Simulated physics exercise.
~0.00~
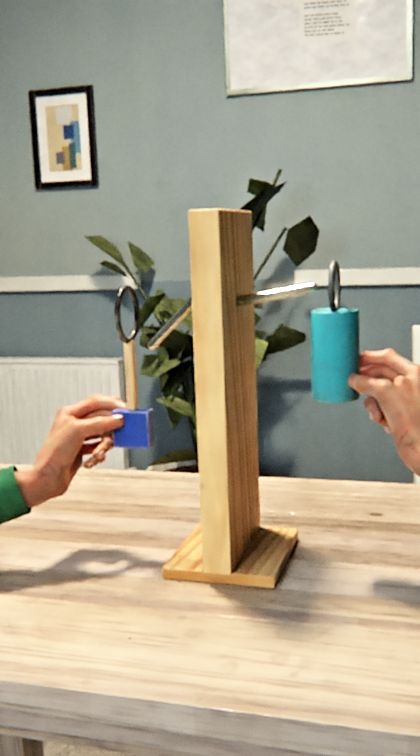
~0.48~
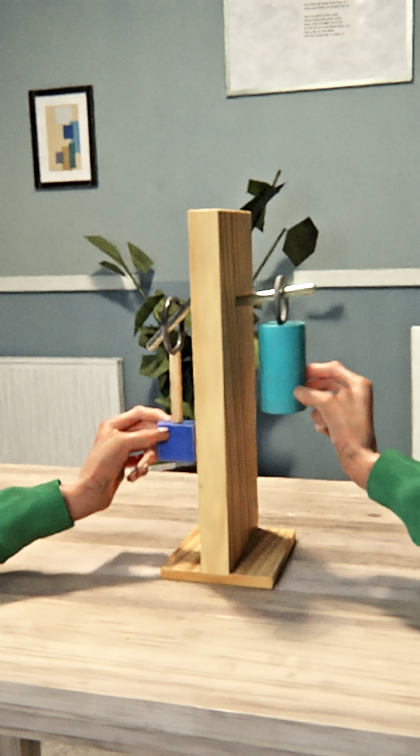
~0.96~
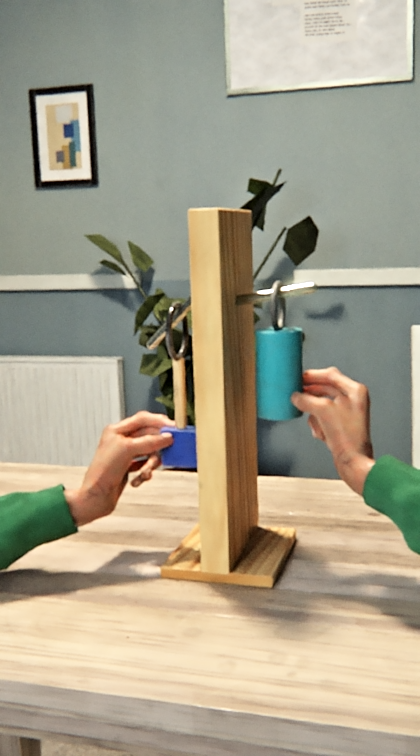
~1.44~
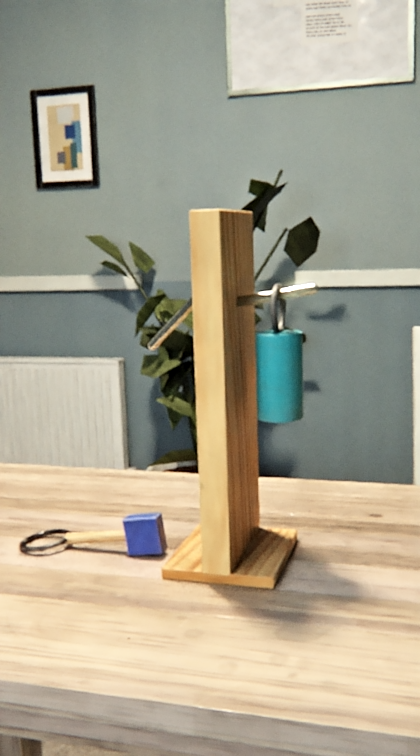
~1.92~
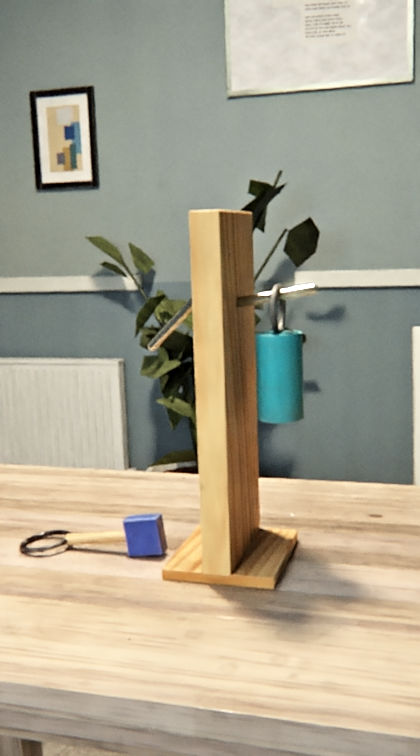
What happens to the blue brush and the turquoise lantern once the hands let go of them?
The blue brush comes off its peg and ends up lying on the table to the left of the stand. The turquoise lantern stays hooked on the right peg.
